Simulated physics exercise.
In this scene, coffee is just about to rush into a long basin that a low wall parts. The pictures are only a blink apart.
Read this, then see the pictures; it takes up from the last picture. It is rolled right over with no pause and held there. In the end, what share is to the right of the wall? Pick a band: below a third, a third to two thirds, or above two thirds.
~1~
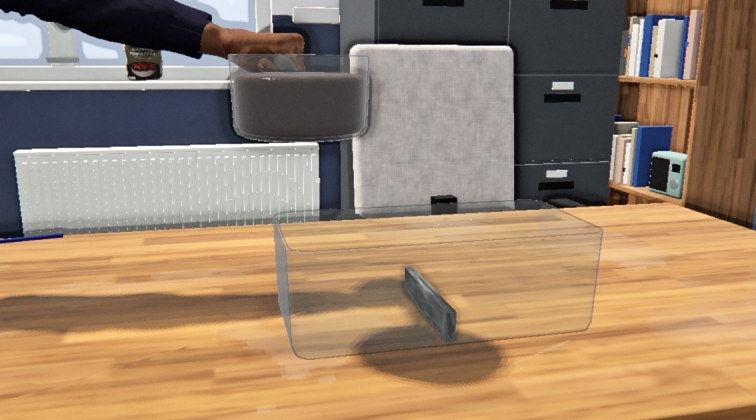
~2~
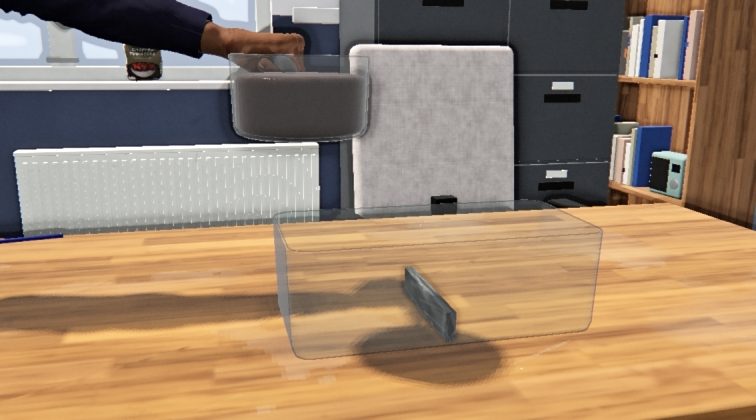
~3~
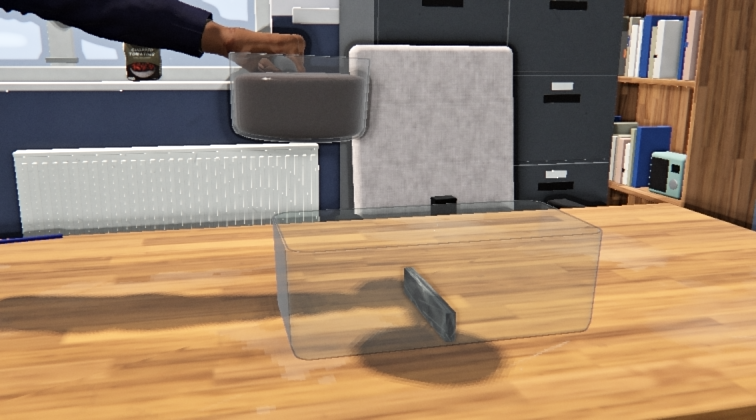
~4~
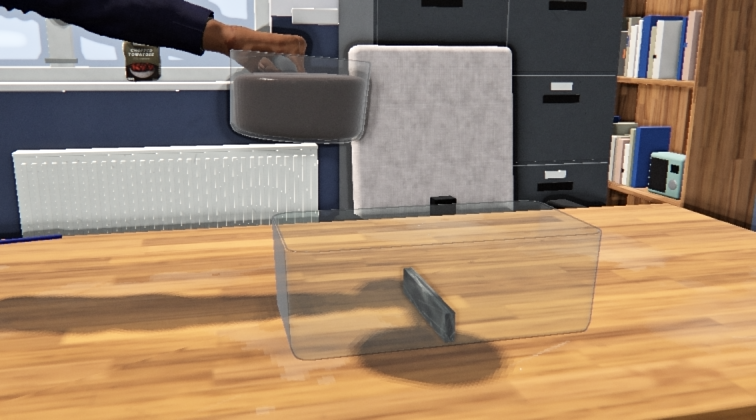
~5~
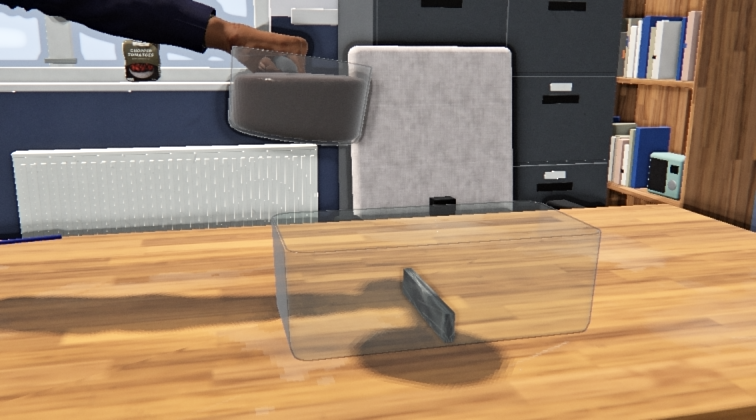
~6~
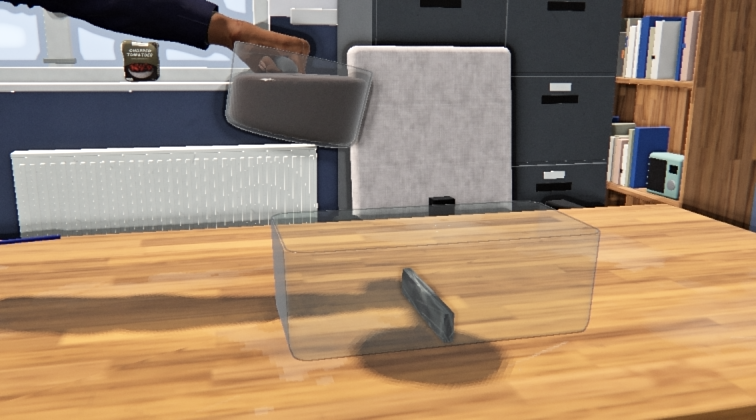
A third to two thirds.
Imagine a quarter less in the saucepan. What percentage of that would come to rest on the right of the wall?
Some 30 parts in a hundred, give or take.
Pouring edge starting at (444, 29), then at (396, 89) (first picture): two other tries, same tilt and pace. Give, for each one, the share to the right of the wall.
Near 90 in a hundred first, near 65 in a hundred second.
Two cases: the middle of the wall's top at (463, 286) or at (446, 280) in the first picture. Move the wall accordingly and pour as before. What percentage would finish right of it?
Result: 10 % first, 15 % second.
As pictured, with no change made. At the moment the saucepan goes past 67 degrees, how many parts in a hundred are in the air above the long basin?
Estimate: Some 30 per cent.
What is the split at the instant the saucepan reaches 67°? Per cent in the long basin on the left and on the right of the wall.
Left: 5 %. Right: 5 %.
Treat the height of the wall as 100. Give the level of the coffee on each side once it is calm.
Roughly 50 percent left, 40 percent right.
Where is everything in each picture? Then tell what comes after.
In the first frame, tilt 0°; pouring edge (366, 58); surface from (233, 76) to (362, 77); the long basin's rim runs from (280, 232) to (569, 216); the wall's top is at (428, 289).
In the second frame, tilt 1°; pouring edge (367, 59); surface from (233, 77) to (363, 78).
In the third frame, tilt 2°; pouring edge (367, 61); surface from (233, 77) to (363, 78).
In the fourth frame, tilt 4°; pouring edge (368, 64); surface from (233, 77) to (363, 78).
In the fifth frame, tilt 8°; pouring edge (369, 69); surface from (234, 78) to (363, 80).
In the sixth frame, tilt 12°; pouring edge (370, 74); surface from (233, 78) to (364, 80).
A moment on, the saucepan is tipped part way and 64 per cent is still to pour, 4 is left of the wall and 3 right of it.
Next, the saucepan is tipped on its side and 13 per cent is still to pour, 29 is left of the wall and 45 right of it.
Then the saucepan is tipped right over and 1 per cent is still to pour, 49 is left of the wall and 47 right of it.
Later the saucepan is tipped right over and 0 per cent is still to pour, 51 is left of the wall and 48 right of it.
Finally, 51 per cent lies left of the wall, 48 right of it and 1 outside.
